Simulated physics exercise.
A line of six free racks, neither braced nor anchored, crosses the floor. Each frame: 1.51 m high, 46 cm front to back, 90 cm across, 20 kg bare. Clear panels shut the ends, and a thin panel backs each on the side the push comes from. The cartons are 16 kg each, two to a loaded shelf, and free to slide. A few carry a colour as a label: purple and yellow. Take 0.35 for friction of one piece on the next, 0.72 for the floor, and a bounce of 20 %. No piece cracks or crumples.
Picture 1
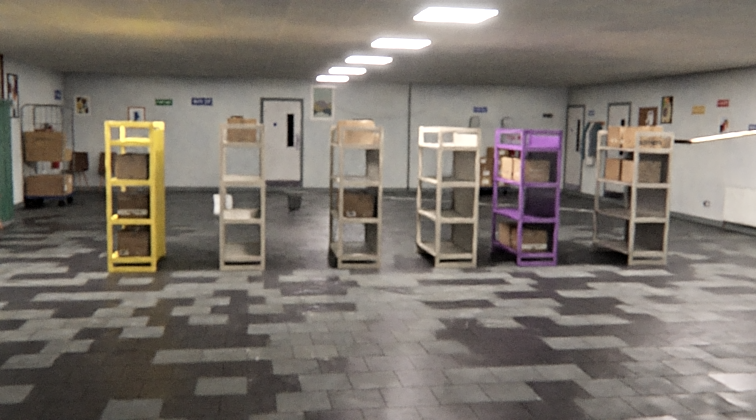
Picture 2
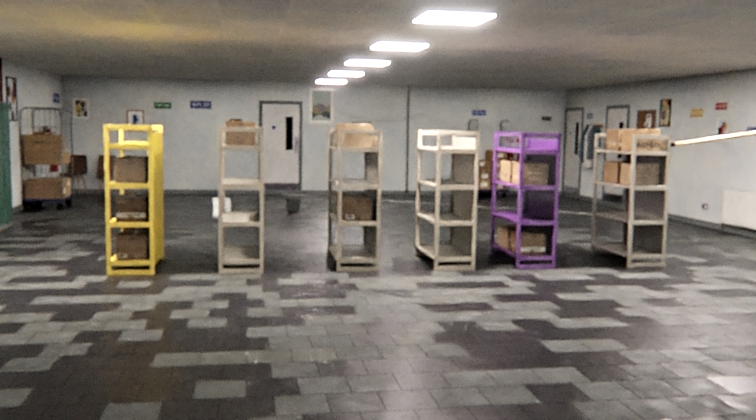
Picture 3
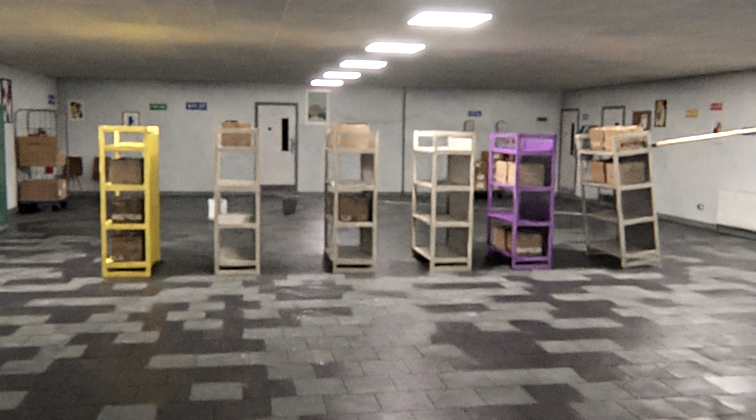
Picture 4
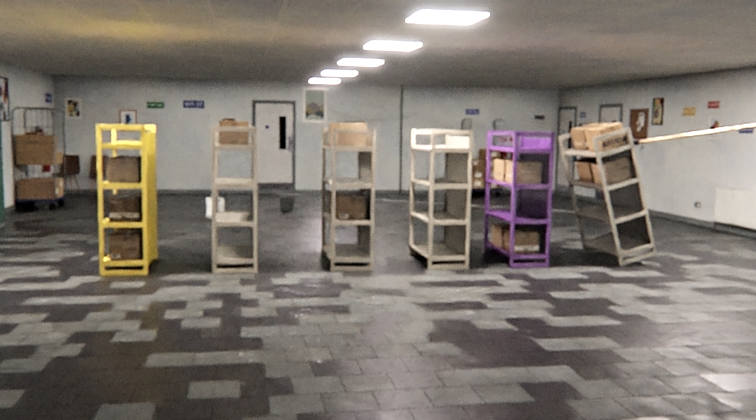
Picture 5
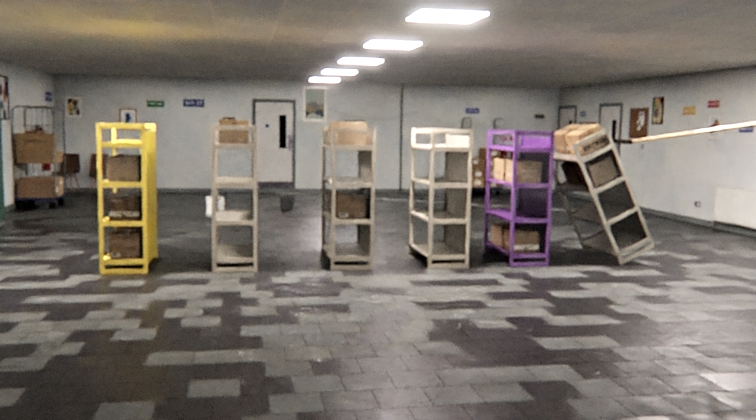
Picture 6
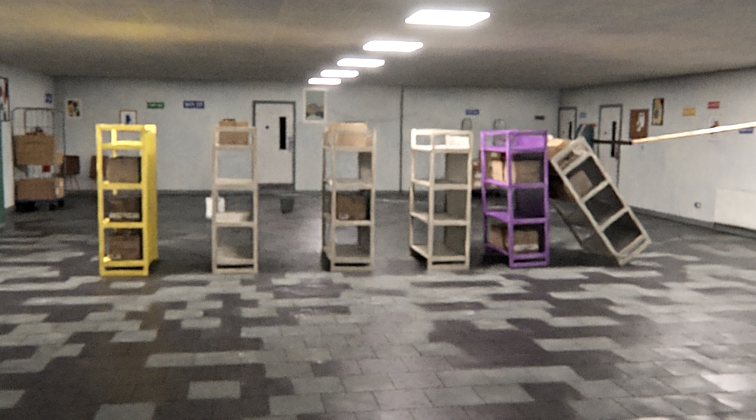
In this clip, a pole reaching in from the right pushes the rightmost of six shelving racks, which tilts steadily leftward with its cartons until it leans against the purple rack, and the purple rack shifts slightly.
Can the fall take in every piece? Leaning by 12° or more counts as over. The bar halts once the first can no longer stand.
Here every one goes over.
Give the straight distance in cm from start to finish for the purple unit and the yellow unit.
Purple 80, yellow 120.
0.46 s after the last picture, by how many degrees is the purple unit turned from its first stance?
Roughly 30°.
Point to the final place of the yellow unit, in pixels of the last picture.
Near (21, 247).
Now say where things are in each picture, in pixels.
In the first frame (we follow the side turned to the camera), pole end (690, 142) 16 cm from the first unit; purple unit (540, 199); yellow unit (131, 198); no other piece has moved.
Pole end (674, 145) pushing; purple unit (539, 202), in the second frame.
Pole end (655, 145) pushing; purple unit (535, 202); no other piece has moved, in the third frame.
Pole end (638, 143) pushing; purple unit (532, 200); no other piece has moved, in the fourth frame.
Pole end (631, 142) stopped; purple unit (532, 199); no other piece has moved, in the fifth frame.
Pole end (631, 143) stopped; purple unit (529, 200) tipped 3°; yellow unit (122, 201); one has shifted, in the sixth frame.
Then, 0.46 s on from the sixth picture, 4 cartons spilt or dropped; 2 of the 5 other units over; purple unit tipped 30°.
Then, 1.74 s on from the sixth picture, 8 cartons spilt or dropped; 3 of the 5 other units over; purple unit tipped 58°.
Then, 2.76 s on from the sixth picture, 16 cartons spilt or dropped; 5 of the 5 other units over; yellow unit tipped 67°; purple unit tipped 63°.
Finally, 16 cartons spilt or dropped; 5 of the 5 other units over; yellow unit lying flat; purple unit tipped 64°. Not one is left standing. Seen by the last camera, middles, yellow unit near (21, 247), purple unit near (455, 209).
